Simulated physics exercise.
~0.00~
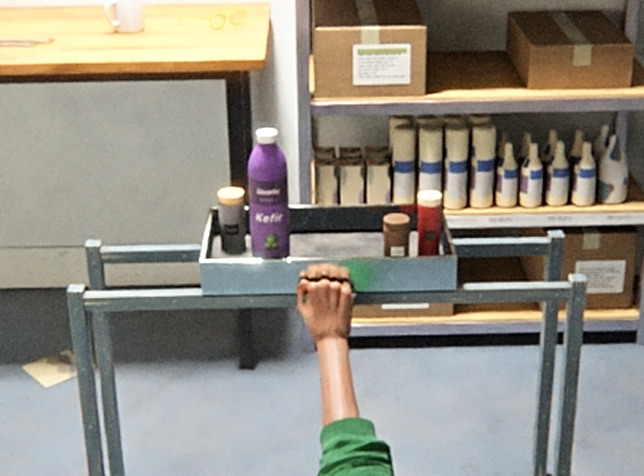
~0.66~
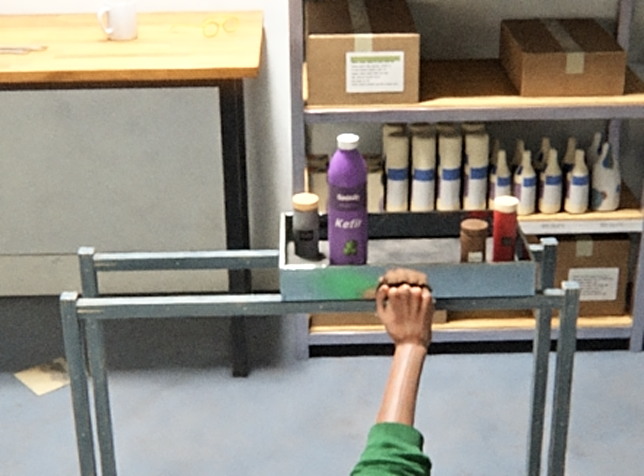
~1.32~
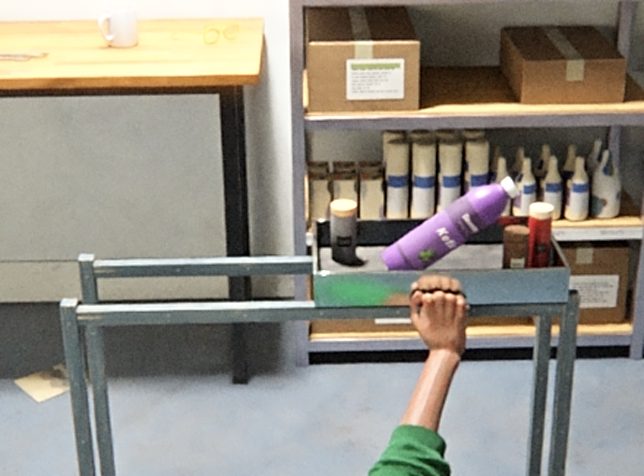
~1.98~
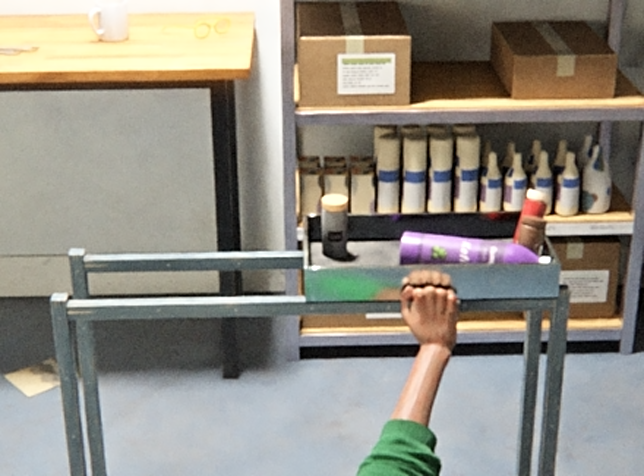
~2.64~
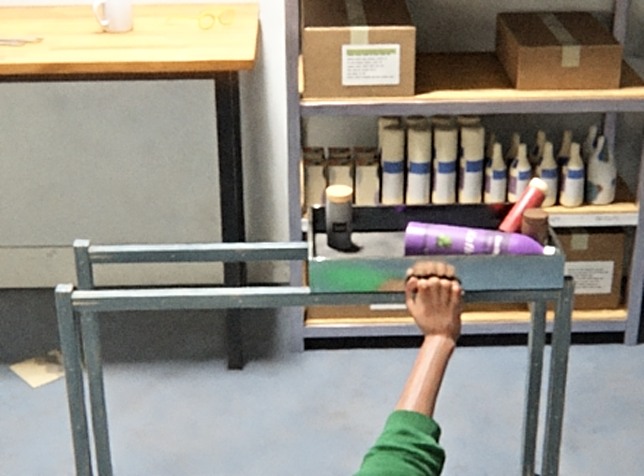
At first, a hand in a green sleeve grips the front of a grey tray on a metal frame, with a tall purple bottle and three small shakers standing in it. The hand moves the tray to the right, and everything rides along upright. As the tray reaches the right end of the rails, the purple bottle leans sharply to the right towards the brown and red shakers. It then falls onto its side, and both of those shakers lean. Finally, the purple bottle lies flat, the red shaker rests tilted, and the grey shaker still stands at the left.
